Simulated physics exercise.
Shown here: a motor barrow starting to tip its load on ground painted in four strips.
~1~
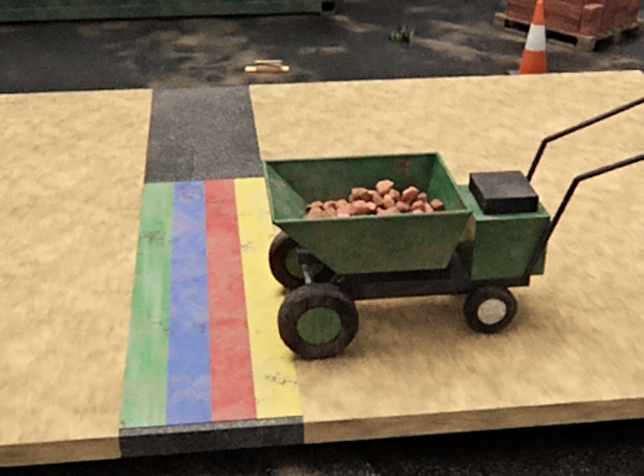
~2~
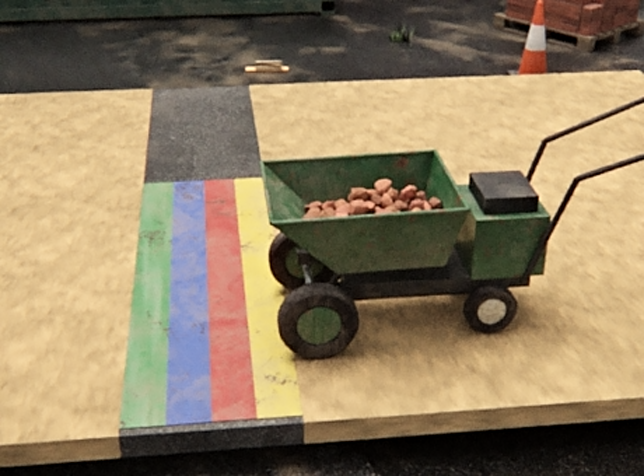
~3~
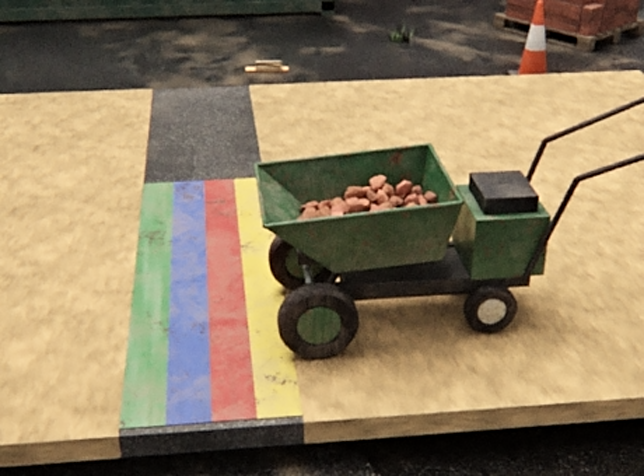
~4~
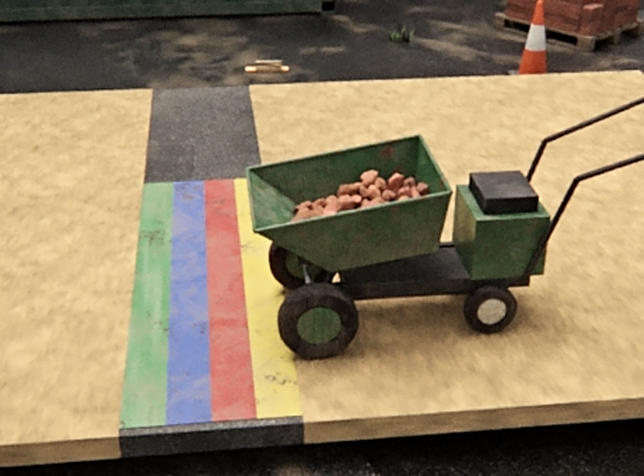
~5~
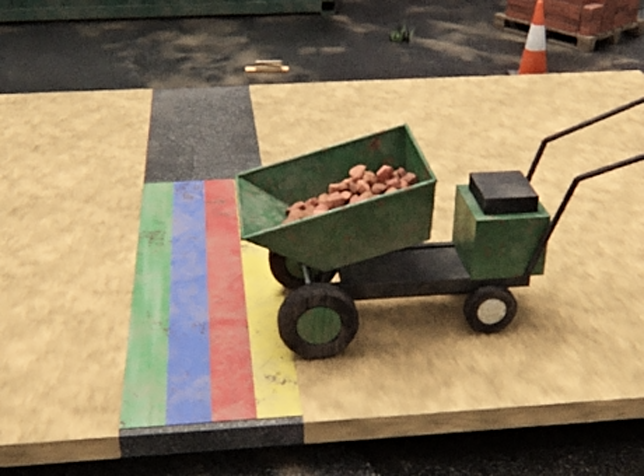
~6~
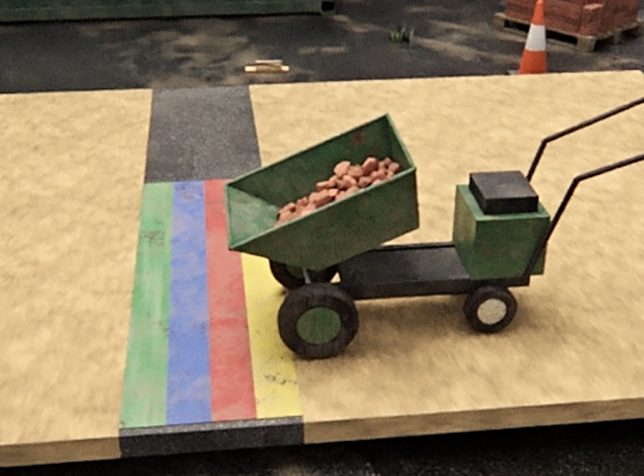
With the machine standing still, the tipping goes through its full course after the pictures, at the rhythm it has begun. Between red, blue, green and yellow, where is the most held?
On green.
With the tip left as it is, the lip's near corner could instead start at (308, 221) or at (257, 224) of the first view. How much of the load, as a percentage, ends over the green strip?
The shares come out close to 20 and 40 per cent, in that order.
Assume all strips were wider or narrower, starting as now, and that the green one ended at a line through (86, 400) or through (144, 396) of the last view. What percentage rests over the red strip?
Near 0 and then 0 in a hundred.
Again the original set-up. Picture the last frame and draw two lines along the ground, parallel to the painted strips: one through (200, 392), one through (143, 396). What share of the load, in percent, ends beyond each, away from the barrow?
Around 80 per cent for the first, around 40 per cent for the second.
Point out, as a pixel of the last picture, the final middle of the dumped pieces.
The centre comes to rest near (149, 325).
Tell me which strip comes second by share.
Behind the top strip comes blue.
Soon, skip tipped steeply; all in the skip.
A while on, skip tipped right over; most in the skip; a small part over the blue strip; a small part over the green strip.
Towards the end, skip tipped right over; about a quarter in the skip; about a quarter over the blue strip; about a third over the green strip; about a quarter off the paint.
Finally, skip tipped right over; about a quarter in the skip; none over the yellow strip; none over the red strip; about a quarter over the blue strip; about a third over the green strip; about a quarter off the paint.
